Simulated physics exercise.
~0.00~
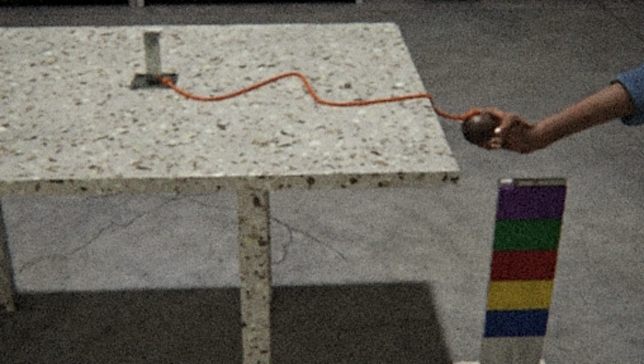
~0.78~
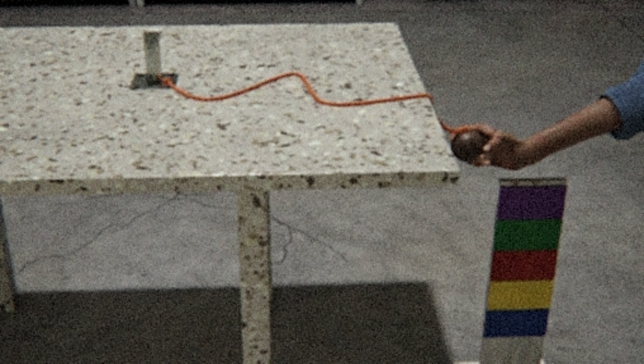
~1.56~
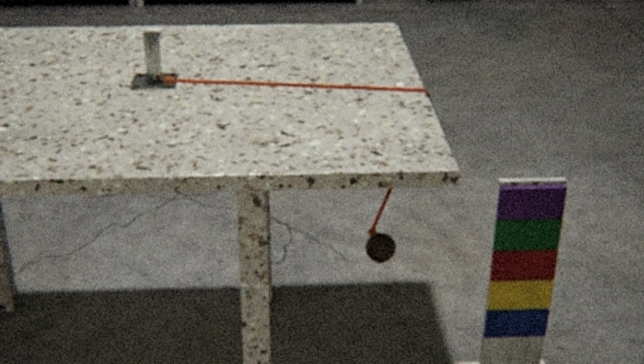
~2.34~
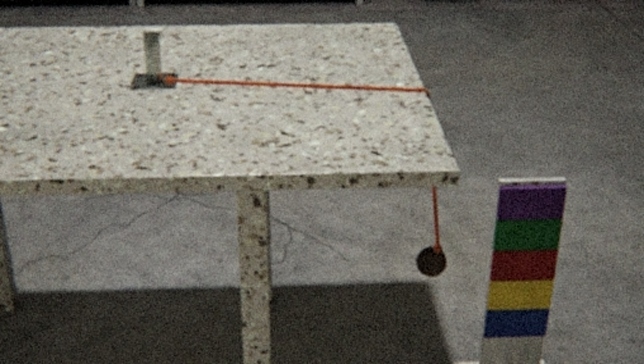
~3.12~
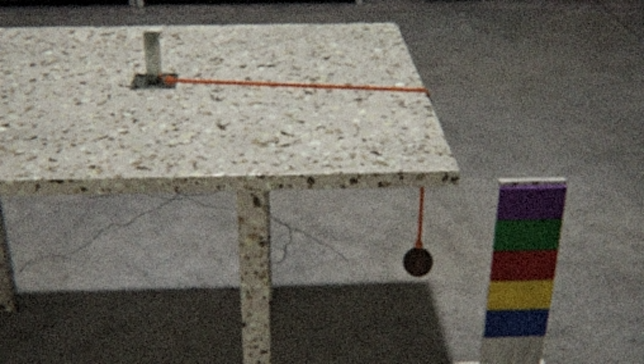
On a grey concrete floor, a pale speckled table is seen from slightly above, with a dark post standing on its top at the left. An orange cord winds from the post across to a brown ball held by a hand beyond the right end, while a board banded purple, green, red, yellow and blue stands at the lower right. The hand brings the ball left and down, then lets go and is gone from view. The cord pulls straight as the ball swings beneath the table, then back right. It ends hanging nearly still, level with the red band.
